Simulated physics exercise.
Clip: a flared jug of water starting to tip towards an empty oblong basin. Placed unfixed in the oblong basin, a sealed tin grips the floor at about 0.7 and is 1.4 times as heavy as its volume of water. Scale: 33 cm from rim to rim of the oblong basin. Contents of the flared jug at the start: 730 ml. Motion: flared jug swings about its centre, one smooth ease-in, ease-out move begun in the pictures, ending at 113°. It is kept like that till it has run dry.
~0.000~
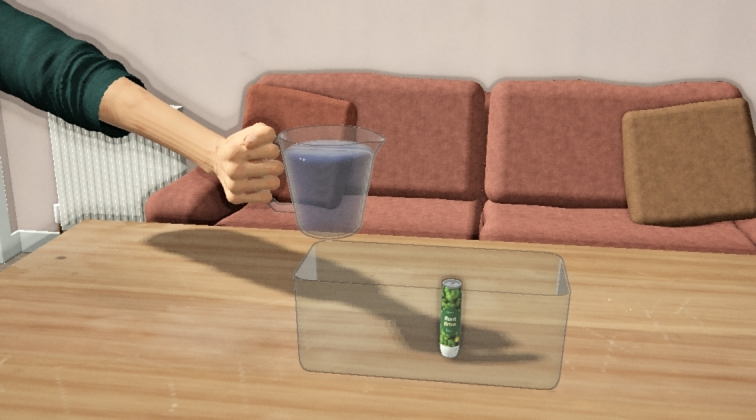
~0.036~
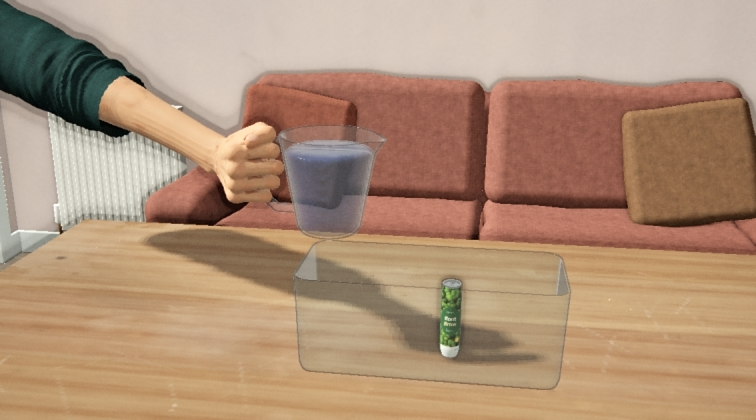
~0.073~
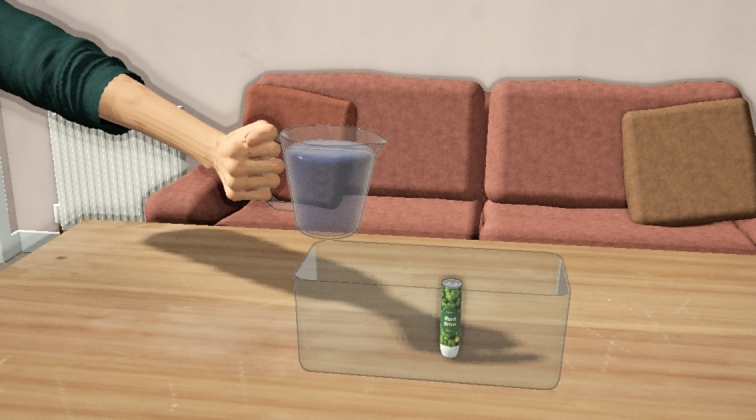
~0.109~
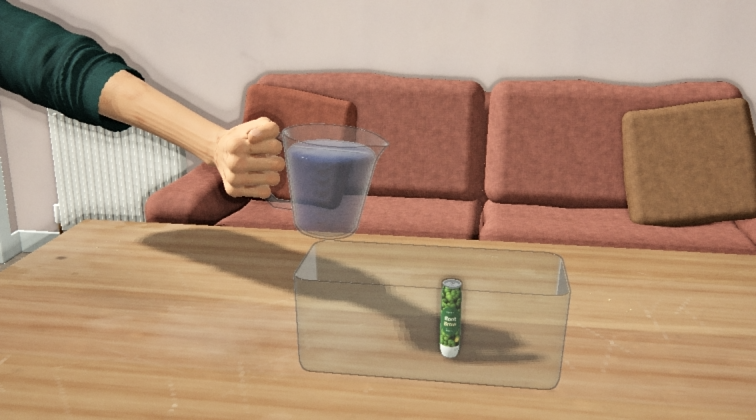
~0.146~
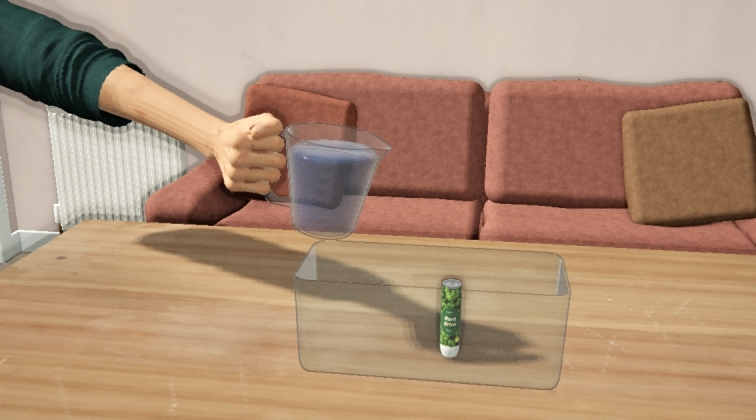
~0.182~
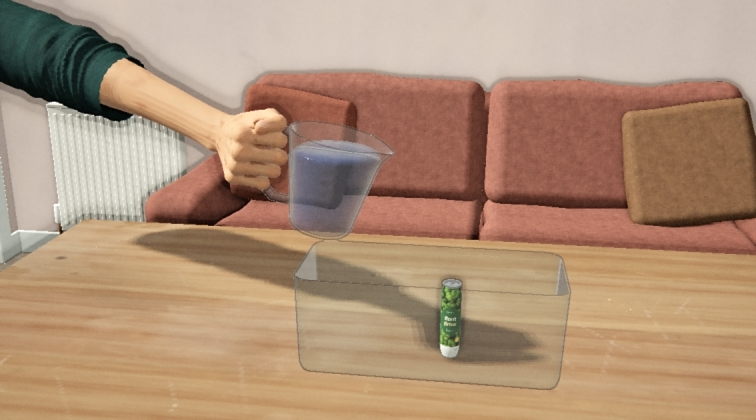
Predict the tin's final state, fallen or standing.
I predict it is fallen.
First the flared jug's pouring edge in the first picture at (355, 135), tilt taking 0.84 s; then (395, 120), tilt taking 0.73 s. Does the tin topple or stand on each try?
The tin stays vertical the first time and overturns the second time.
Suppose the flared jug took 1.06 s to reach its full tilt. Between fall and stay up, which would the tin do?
Outcome - the tin comes down.
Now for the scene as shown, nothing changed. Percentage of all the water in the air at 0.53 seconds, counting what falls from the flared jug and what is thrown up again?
Close to 22 in a hundred.
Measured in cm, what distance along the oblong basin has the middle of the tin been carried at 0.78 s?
It has moved some 2 cm.
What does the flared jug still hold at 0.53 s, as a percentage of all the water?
Remaining: Near 66 % of the total.
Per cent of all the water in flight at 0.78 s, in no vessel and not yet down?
Close to 7 %.
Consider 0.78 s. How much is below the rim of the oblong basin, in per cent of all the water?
Some 84 percent of the total.
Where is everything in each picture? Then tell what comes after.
Tilt 0°; pouring edge (385, 139); surface from (287, 147) to (374, 151); the oblong basin's rim runs from (305, 260) to (566, 275); the tin's top is at (452, 287), in the first frame.
Tilt 1°; pouring edge (386, 139); surface from (287, 147) to (374, 151), in the second frame.
Tilt 2°; pouring edge (387, 141); surface from (288, 146) to (375, 151), in the third frame.
Tilt 5°; pouring edge (389, 144); surface from (291, 145) to (377, 153), in the fourth frame.
Tilt 8°; pouring edge (391, 147); surface from (292, 145) to (379, 154), in the fifth frame.
Tilt 13°; pouring edge (394, 152); surface from (294, 147) to (383, 156), in the sixth frame.
Then, 0.53 s in, the tilt is 79° and 66 per cent is still to pour; the tin stands where it began.
Then, 0.78 s in, the tilt is 112° and 9 per cent is still to pour; the tin leans 11°.
Then, 1.05 s in, the tilt is 113° and 0 per cent is still to pour; the tin lies on its side.
Then, 1.34 s in, the tilt is 113° and 0 per cent is still to pour; the tin lies on its side.
Finally, the tin lies on its side.
